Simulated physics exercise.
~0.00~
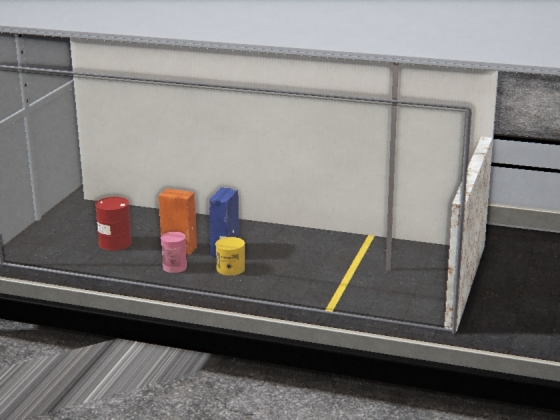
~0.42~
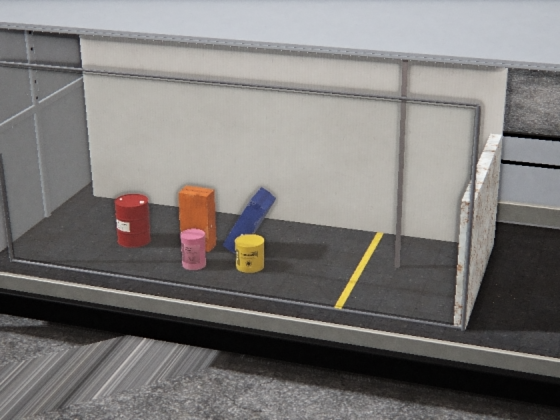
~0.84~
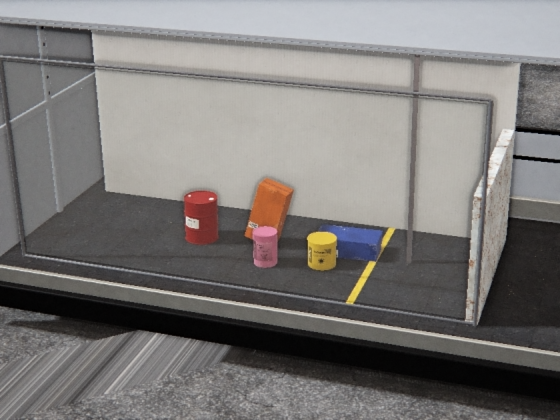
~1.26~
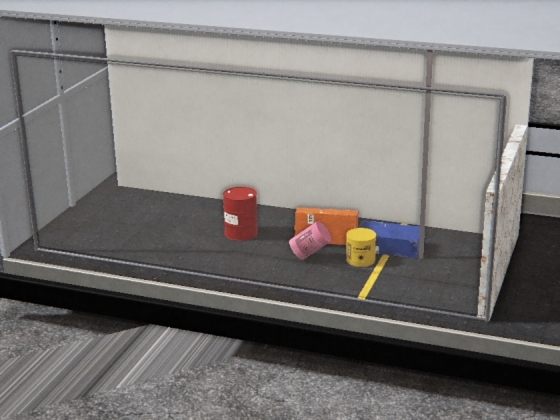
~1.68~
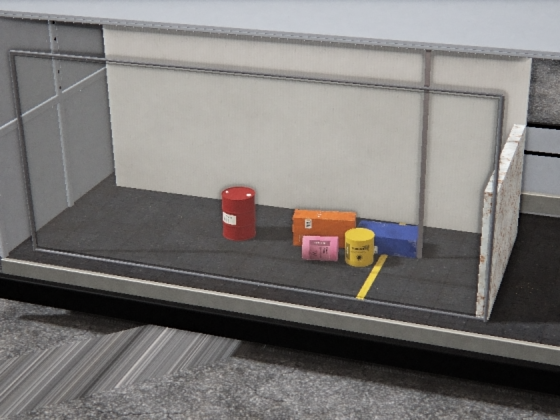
The clip opens on an open-sided bay with a dark floor, where a red drum, tall orange and blue boxes, and pink and yellow buckets stand left of a yellow line. As the view pans slightly left, the blue box leans right, then lands on its side near the line's far end. The other goods slide right, with the orange box tilting and toppling onto its side. The pink bucket tips next and ends up lying in front of it. The red drum and yellow bucket stay upright, the bucket stopping just short of the line.
